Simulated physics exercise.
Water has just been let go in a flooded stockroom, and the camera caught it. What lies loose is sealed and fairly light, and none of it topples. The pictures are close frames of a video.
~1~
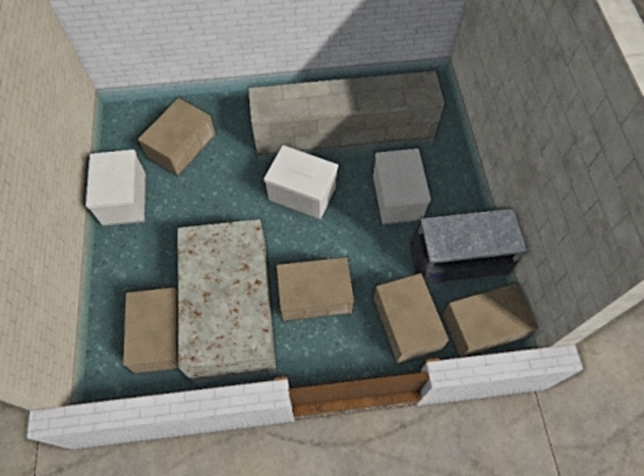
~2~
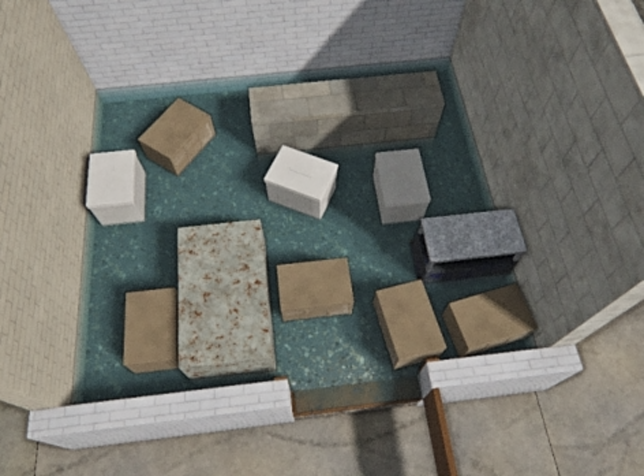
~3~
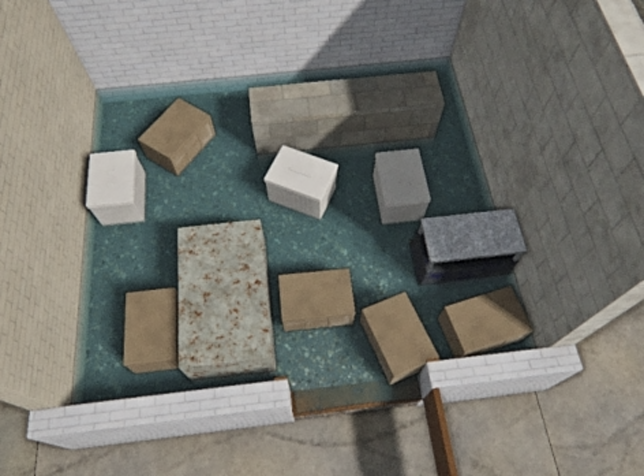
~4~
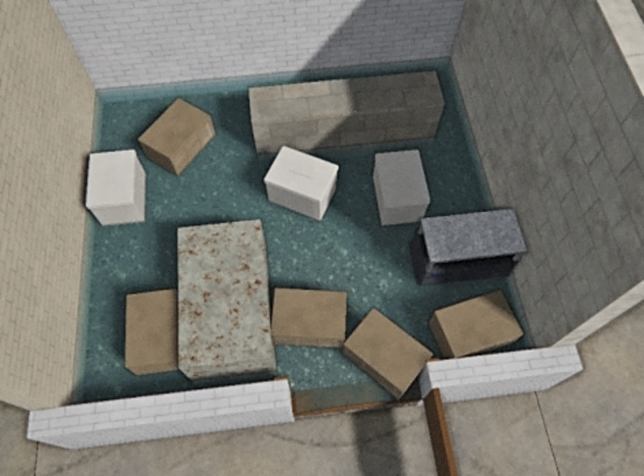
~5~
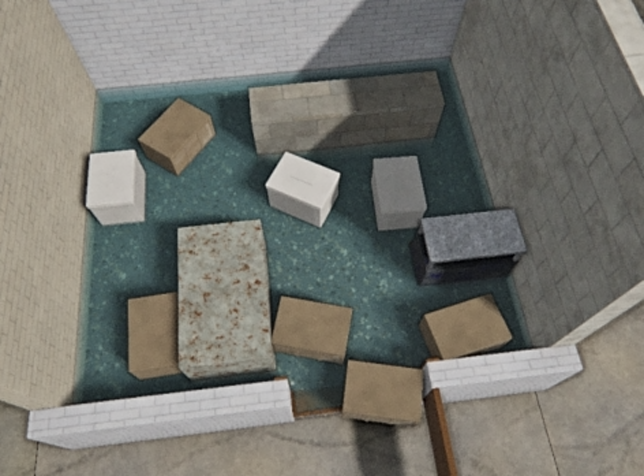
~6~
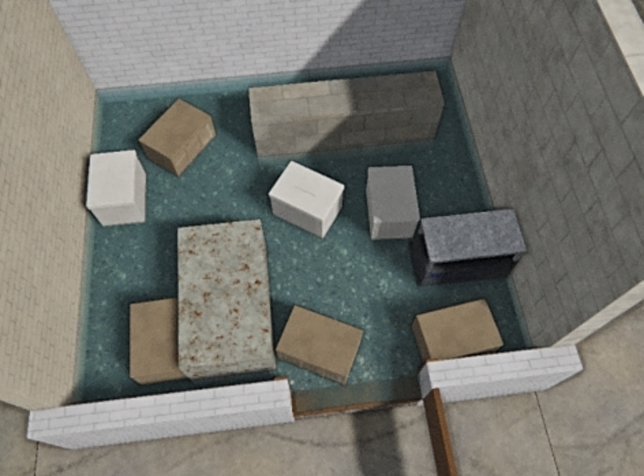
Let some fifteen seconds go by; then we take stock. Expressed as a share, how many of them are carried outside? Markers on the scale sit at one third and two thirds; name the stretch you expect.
The stretch from two thirds up.
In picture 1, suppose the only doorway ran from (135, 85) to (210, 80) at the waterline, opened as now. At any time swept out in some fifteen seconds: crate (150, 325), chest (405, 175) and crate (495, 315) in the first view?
In the order given, it's remains behind, remains behind, remains behind.
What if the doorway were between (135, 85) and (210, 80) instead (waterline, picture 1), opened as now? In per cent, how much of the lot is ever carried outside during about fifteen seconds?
It works out at some 40 per cent of the things.
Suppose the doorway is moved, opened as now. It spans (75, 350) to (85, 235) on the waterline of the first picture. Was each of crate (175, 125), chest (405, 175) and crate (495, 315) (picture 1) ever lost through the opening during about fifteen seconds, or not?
Swept away, remains, remains.
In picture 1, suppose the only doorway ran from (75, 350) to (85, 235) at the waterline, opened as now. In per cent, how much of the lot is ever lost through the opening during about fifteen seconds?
About 50 %.
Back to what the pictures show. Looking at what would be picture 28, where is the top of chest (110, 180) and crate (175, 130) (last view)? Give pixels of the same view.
Approximately (195, 200), then (361, 320).
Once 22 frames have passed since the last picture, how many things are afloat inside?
Exactly 3 of them.
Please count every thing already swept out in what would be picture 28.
Total: 5.
A moment on, 2 of 8 are out; 6 afloat.
Next, 3 of 8 are out; 5 afloat.
Later, 5 of 8 are out; 3 afloat.
In the end, 6 of 8 are out; 2 afloat.
